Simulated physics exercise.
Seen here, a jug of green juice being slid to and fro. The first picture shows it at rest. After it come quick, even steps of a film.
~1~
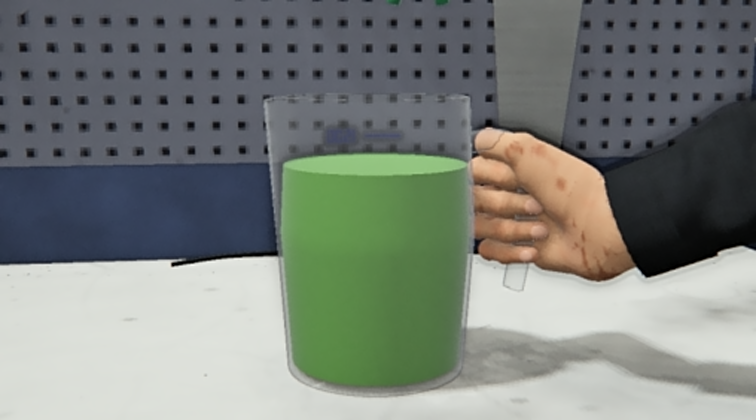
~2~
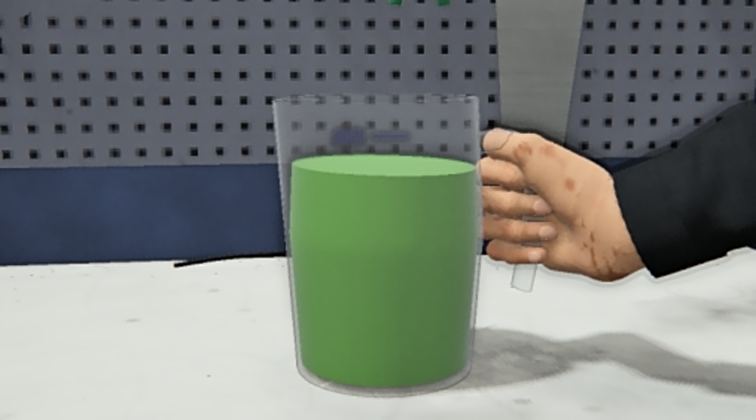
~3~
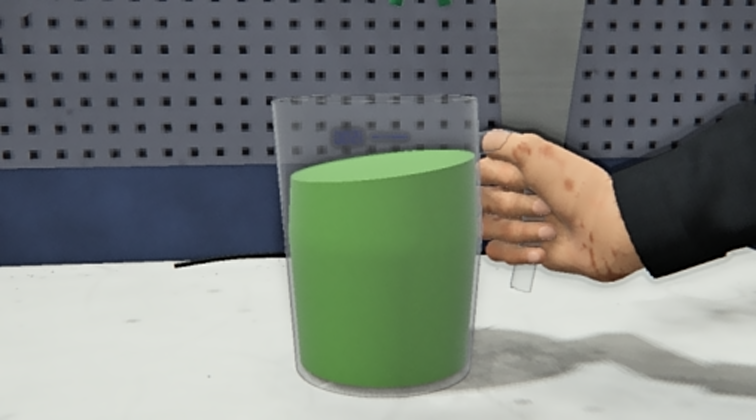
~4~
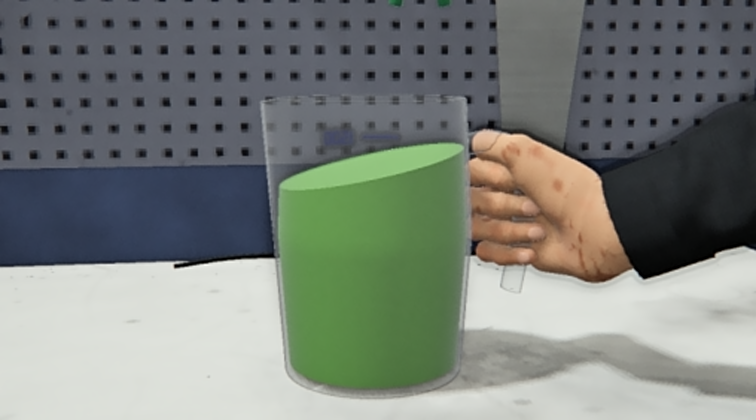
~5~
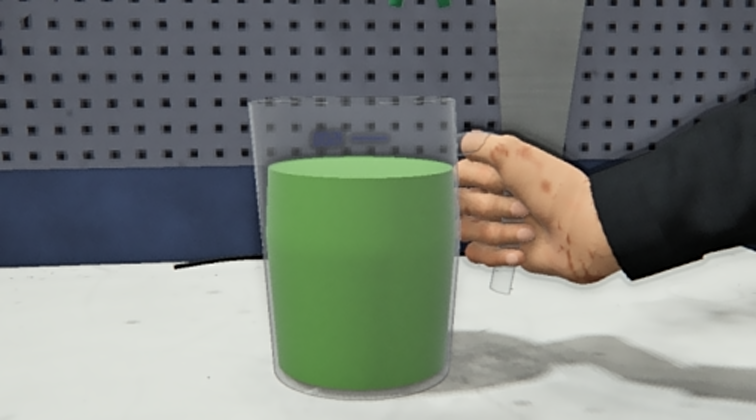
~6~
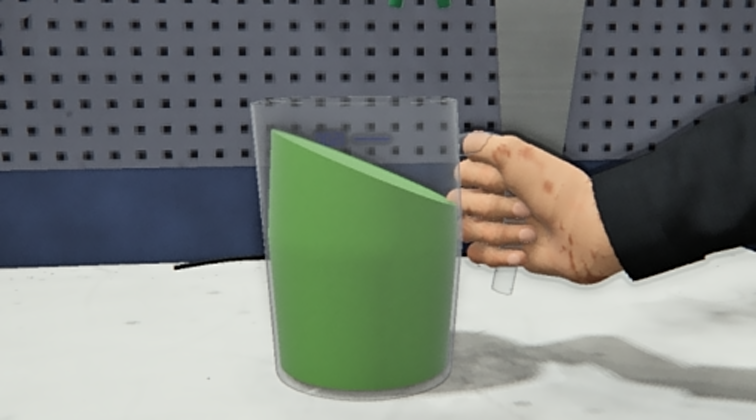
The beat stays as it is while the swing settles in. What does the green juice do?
The jug spills.
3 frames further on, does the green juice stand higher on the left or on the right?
On the right-hand side.
A moment on, the highest wave so far goes over the rim.
When it is over, the highest wave so far goes over the rim; some is on the top.
